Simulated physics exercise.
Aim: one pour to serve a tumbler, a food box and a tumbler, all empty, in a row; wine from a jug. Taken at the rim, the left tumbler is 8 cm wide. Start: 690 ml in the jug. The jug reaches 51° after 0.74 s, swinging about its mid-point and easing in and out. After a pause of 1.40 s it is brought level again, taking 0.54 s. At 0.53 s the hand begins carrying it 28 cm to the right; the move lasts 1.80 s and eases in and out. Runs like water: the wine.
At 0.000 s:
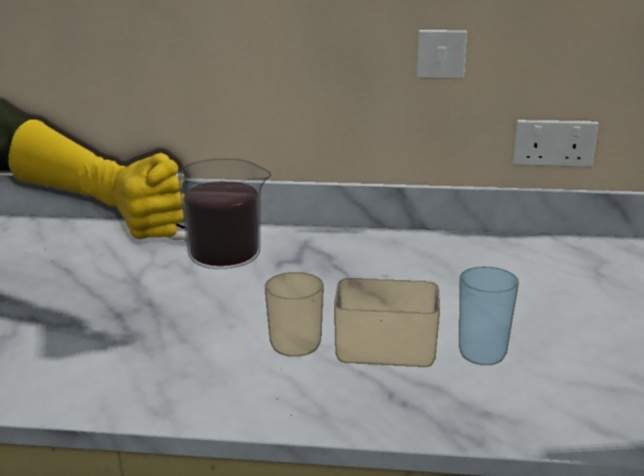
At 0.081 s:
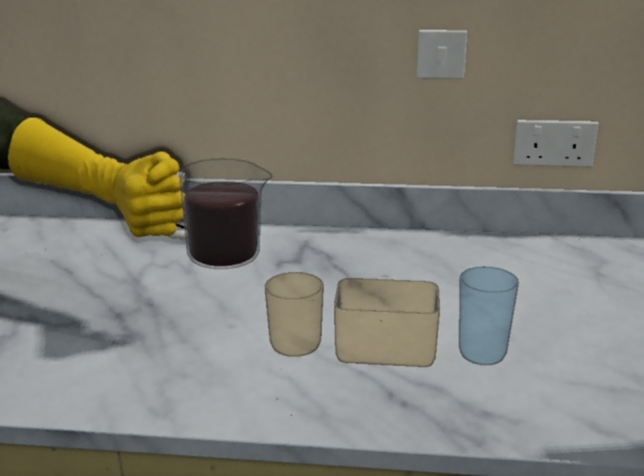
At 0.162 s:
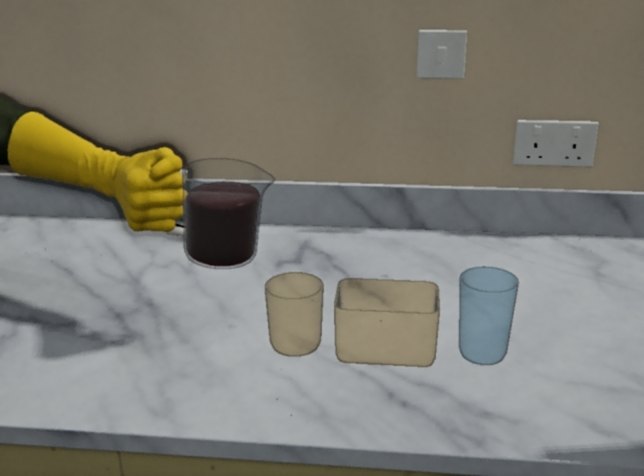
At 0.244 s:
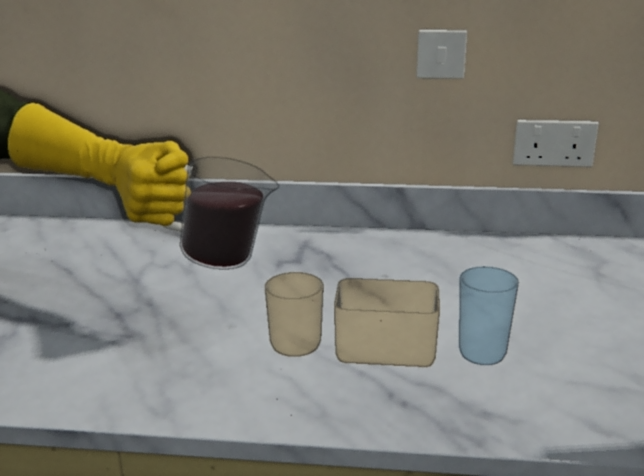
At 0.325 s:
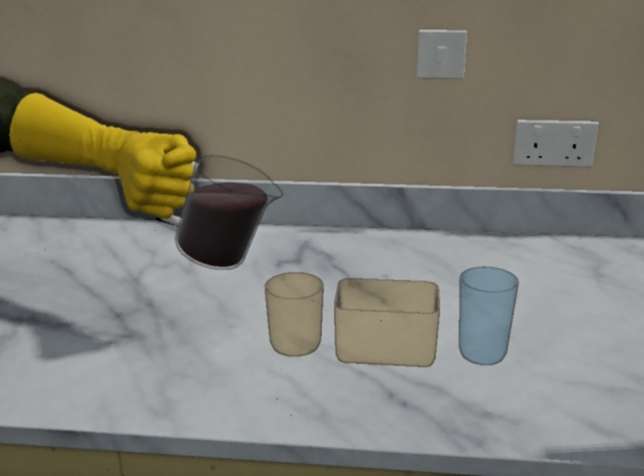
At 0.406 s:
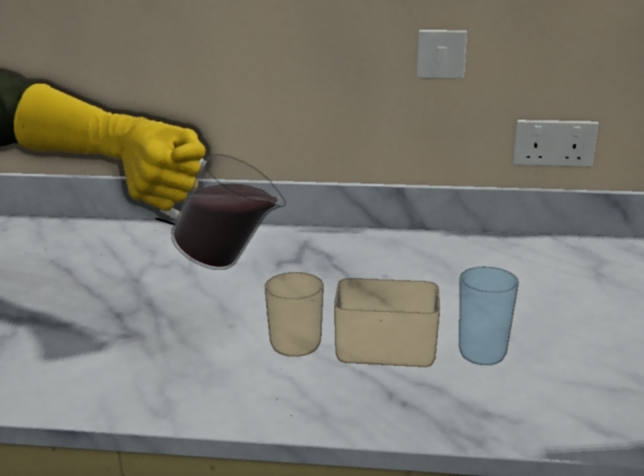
The video shows a yellow-gloved hand holding a glass jug of dark red wine above a marble counter, gradually tilting it to the right beside an empty tumbler, a food box and a blue tumbler.
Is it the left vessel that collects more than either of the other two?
No, the middle one does.
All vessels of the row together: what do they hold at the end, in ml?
Around 200 ml.
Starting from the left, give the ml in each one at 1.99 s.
10, 130, 30 ml.
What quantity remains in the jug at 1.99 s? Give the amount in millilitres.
Roughly 440 ml is still in there.
By 1.04 s the tilt is 51° and from the left they hold 15 ml, 55 ml, 0 ml, the jug 550 ml, and 40 ml is on the work surface.
By 1.50 s the tilt is 51° and from the left they hold 15 ml, 130 ml, 0 ml, the jug 490 ml, and 40 ml is on the work surface.
By 1.99 s the tilt is 51° and from the left they hold 15 ml, 135 ml, 30 ml, the jug 440 ml, and 65 ml is on the work surface.
By 2.52 s the tilt is 11° and from the left they hold 15 ml, 135 ml, 60 ml, the jug 415 ml, and 70 ml is on the work surface.
At rest from the left they hold 15 ml, 135 ml, 60 ml, the jug 415 ml, and 70 ml is on the work surface.
